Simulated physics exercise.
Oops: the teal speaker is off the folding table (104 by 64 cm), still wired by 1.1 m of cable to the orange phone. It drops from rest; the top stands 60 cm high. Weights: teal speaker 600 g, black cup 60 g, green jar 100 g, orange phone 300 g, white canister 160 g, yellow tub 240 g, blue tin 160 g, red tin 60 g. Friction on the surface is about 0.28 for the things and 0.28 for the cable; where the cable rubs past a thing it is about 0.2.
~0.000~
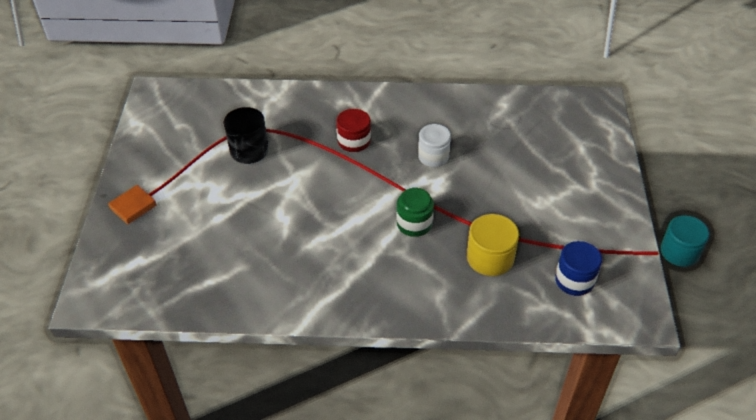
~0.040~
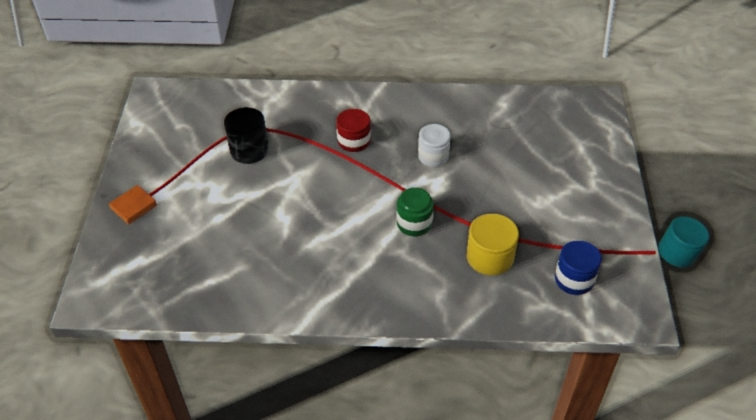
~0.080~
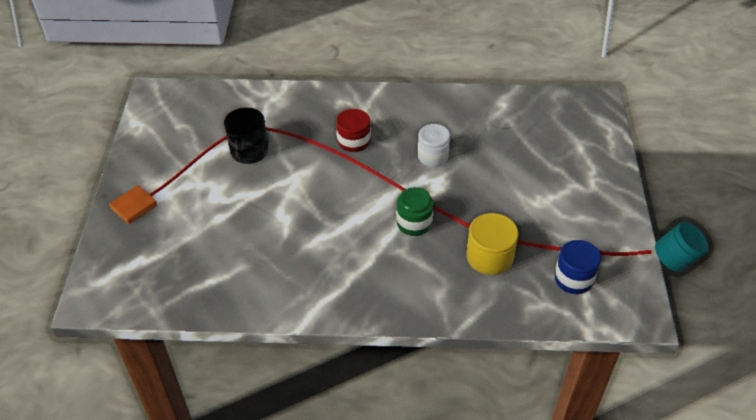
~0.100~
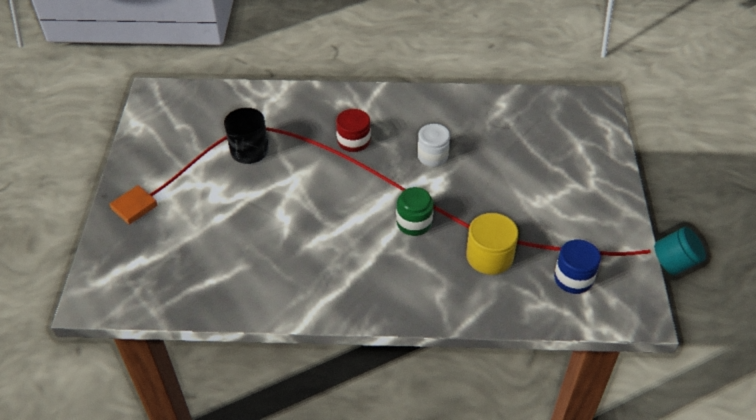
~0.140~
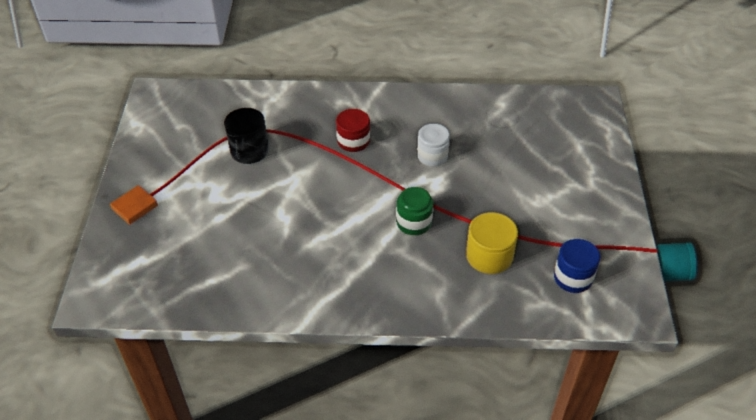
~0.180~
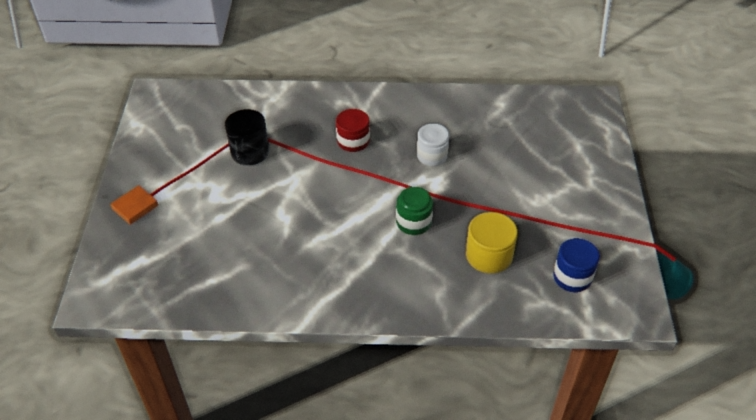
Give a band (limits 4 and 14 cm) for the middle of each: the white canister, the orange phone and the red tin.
The white canister barely shifts, the orange phone travels a long way, the red tin stays in the low band.
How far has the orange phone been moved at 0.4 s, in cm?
Some 24 cm.
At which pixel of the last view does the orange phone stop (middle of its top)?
Around (526, 202).
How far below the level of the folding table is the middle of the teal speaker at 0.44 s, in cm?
About 40 cm.
After 0.4 s, the cable's tail end at (276, 213); orange phone 24 cm off its start, black cup on its side, 39 cm off its start, teal speaker over the edge.
After 0.7 s, the cable's tail end at (443, 215); orange phone 55 cm off its start, black cup over the edge, teal speaker over the edge.
After 0.9 s, the cable's tail end at (534, 213); orange phone 71 cm off its start at (516, 202), black cup over the edge, teal speaker over the edge.
After 1.2 s, the cable's tail end at (544, 212); orange phone 73 cm off its start, black cup over the edge, teal speaker over the edge.
After 2.4 s, the cable's tail end at (544, 212); orange phone 73 cm off its start at (526, 202), white canister 0 cm off its start at (434, 134), red tin 0 cm off its start at (353, 120), black cup over the edge.
